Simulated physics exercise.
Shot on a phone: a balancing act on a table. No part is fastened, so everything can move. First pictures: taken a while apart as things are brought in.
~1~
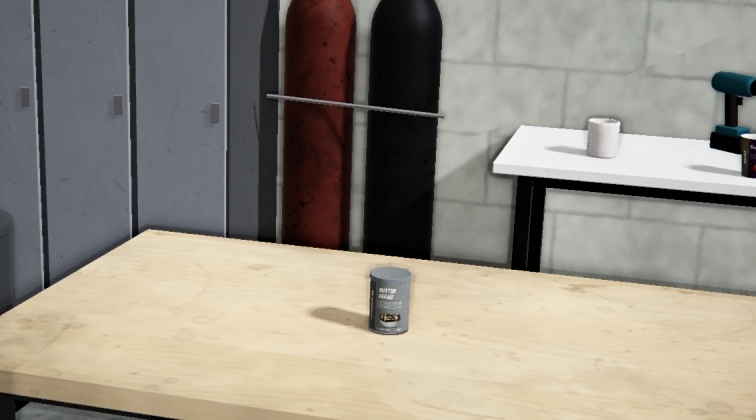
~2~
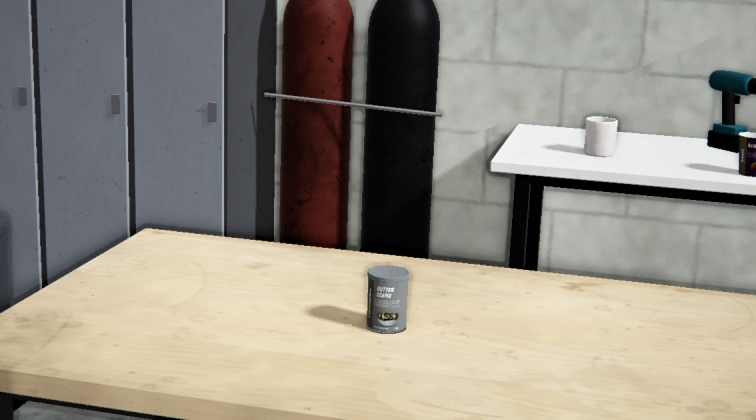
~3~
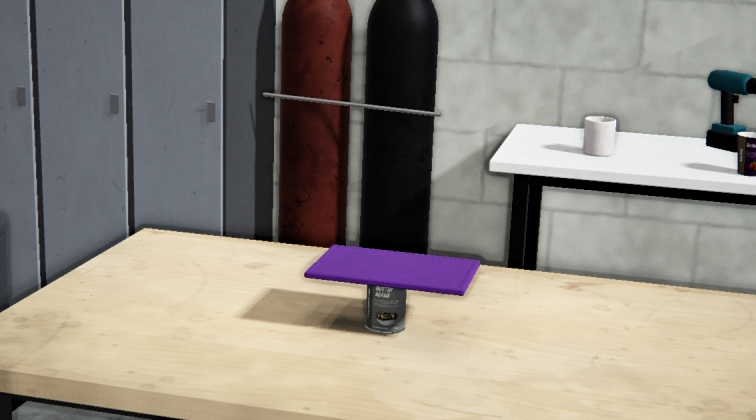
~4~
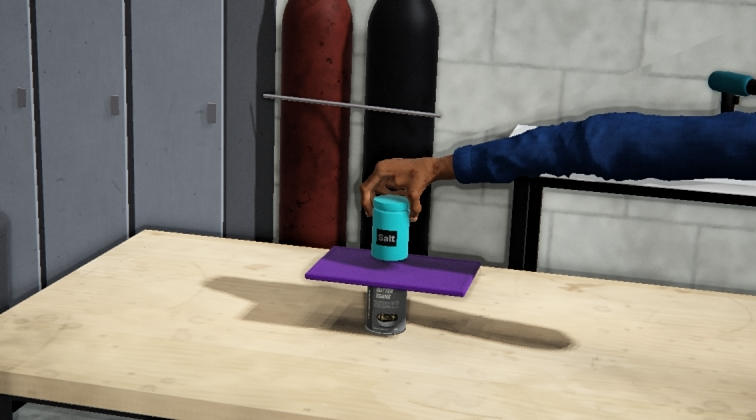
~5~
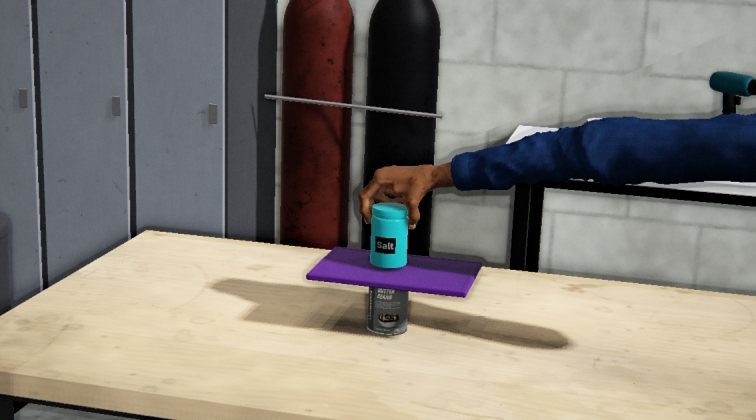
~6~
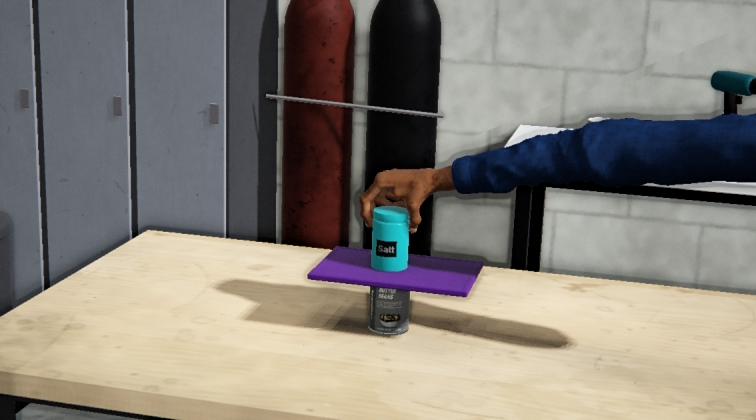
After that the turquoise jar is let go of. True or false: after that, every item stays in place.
True.
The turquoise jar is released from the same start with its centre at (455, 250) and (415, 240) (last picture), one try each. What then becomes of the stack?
First try: It gives way; second try: It keeps its balance.
Then, 0.20 s later than the last frame, all is still.
Then, 0.40 s later than the last frame, turquoise jar resting near (390, 239).
When it is over, all 3 as before. End places, in pixels of the last picture, turquoise jar near (390, 239). The stack holds.
